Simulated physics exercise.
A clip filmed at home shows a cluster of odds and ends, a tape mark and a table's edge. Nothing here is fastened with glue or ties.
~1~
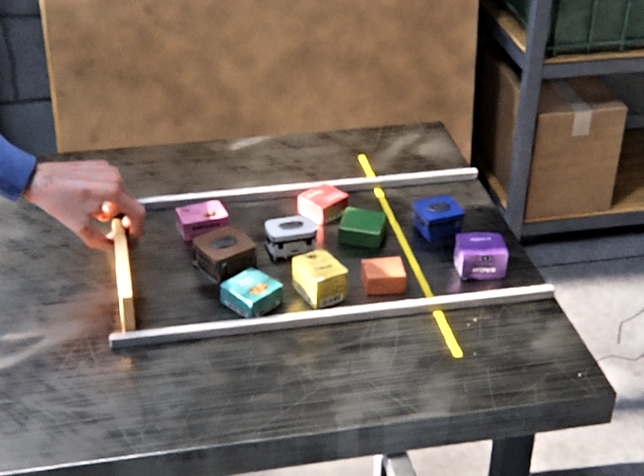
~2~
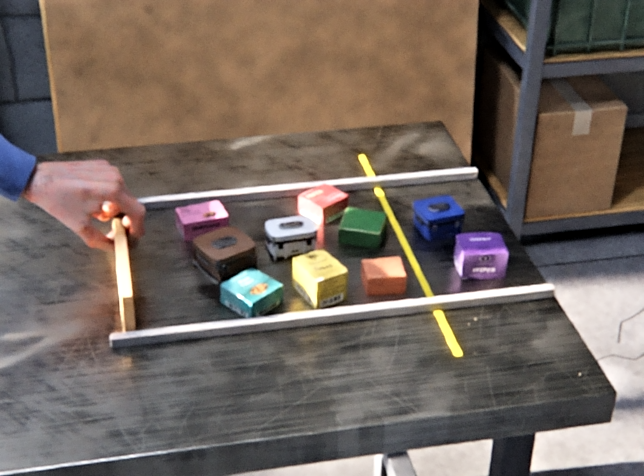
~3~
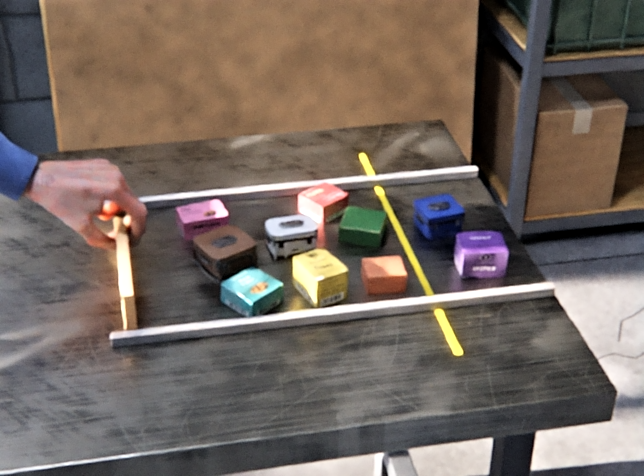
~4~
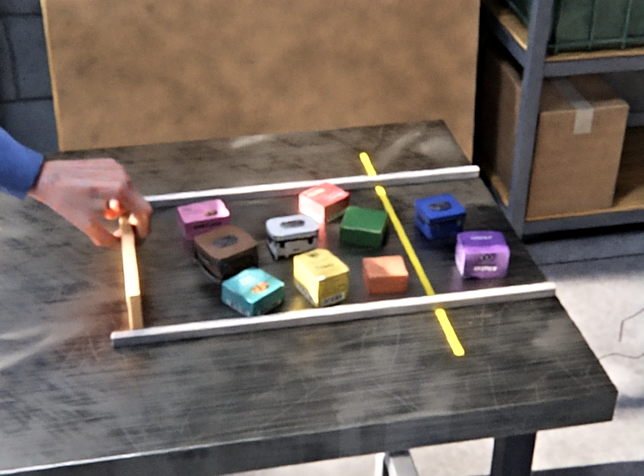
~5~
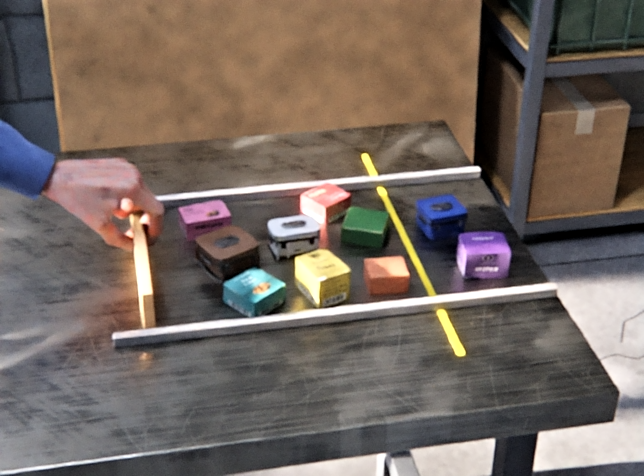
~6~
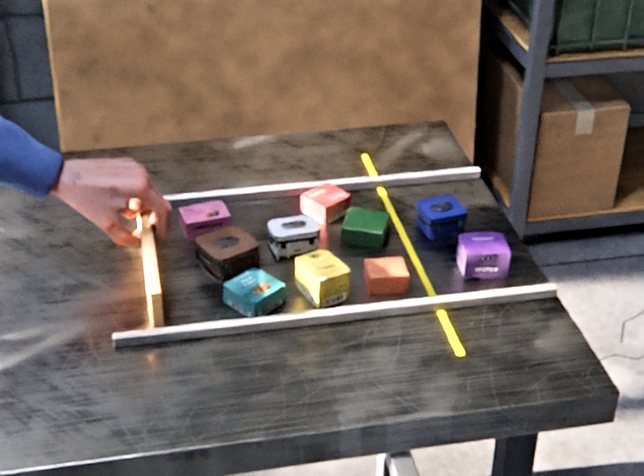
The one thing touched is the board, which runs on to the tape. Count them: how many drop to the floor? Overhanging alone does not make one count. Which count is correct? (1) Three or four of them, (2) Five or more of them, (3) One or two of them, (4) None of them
(3) One or two of them.
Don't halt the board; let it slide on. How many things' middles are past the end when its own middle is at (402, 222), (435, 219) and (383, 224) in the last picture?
That makes 2, 3, 1.
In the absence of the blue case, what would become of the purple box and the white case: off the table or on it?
Well, the purple box goes off the edge while the white case is still there.
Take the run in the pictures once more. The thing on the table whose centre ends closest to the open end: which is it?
That's the orange block.
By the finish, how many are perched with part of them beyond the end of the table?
Answer: 0.
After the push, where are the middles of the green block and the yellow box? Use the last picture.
Final centres, first then second: (474, 207), (488, 266).
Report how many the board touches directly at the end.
That number would be 3.
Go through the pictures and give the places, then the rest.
Purple box (480, 256); blue case (438, 219); green block (363, 228); board (122, 251); tape (404, 242), in the first picture.
Blue case (438, 219); board (122, 251), in the second picture.
Green block (363, 227); pink box (202, 220), in the third picture.
Purple box (482, 255); red box (325, 203), in the fourth picture.
Blue case (441, 218); brown case (227, 253), in the fifth picture.
Purple box (483, 255); blue case (441, 218); green block (366, 228); board (148, 248); tape (406, 241), in the sixth picture.
Soon after, none off yet; purple box at rest near (483, 255); blue case at rest near (441, 218); green block at rest near (366, 228).
After that, none off yet; purple box at rest near (483, 255); blue case displaced about its own width near (469, 211); green block displaced about its own width near (426, 217).
In the end, the number that fall off is one or two; gone, blue case and purple box.
